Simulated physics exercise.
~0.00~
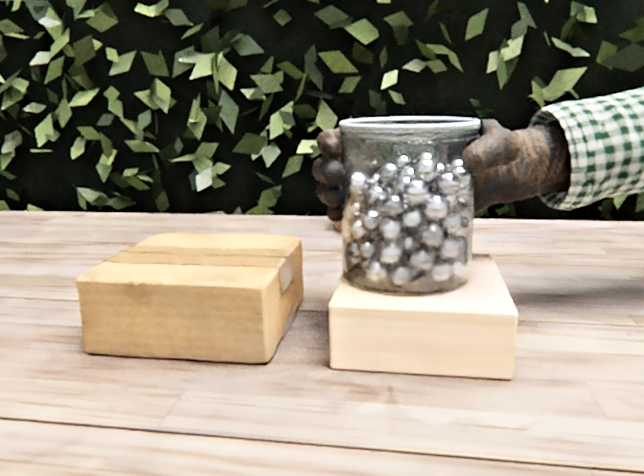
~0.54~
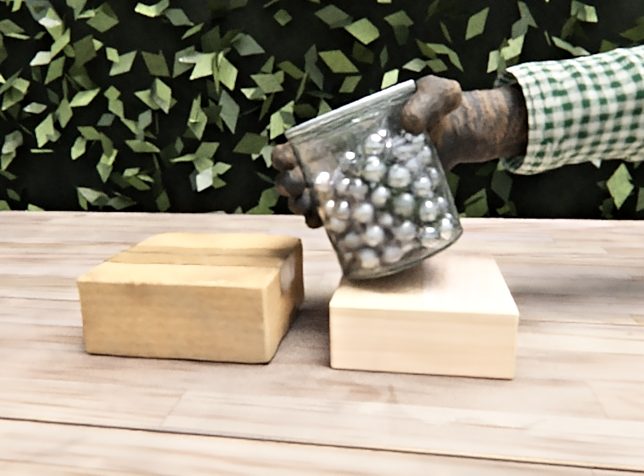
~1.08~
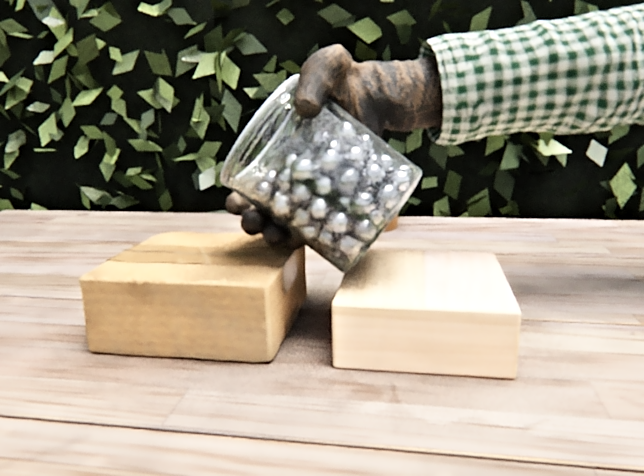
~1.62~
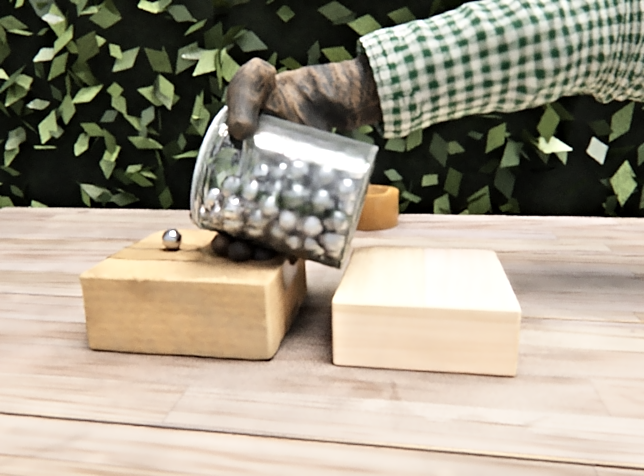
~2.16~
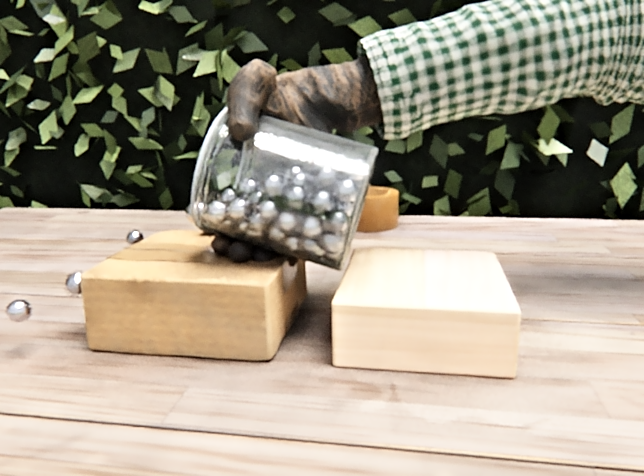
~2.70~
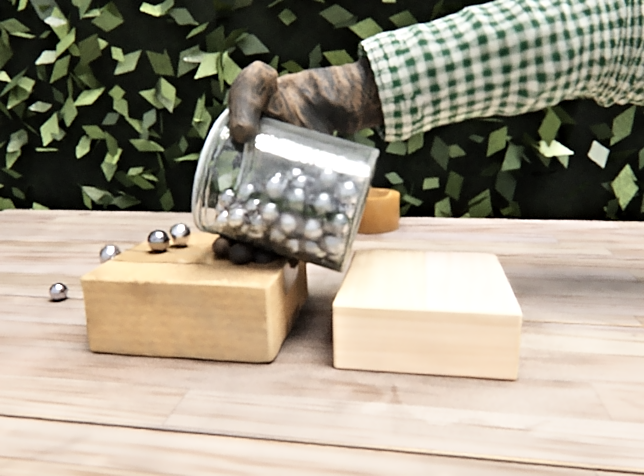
A gloved hand in a green checkered sleeve lifted a glass jar of steel balls off a pale wooden block, tipped it left and propped it against the box beside it, where a few balls spilled out and rolled while most stayed inside.
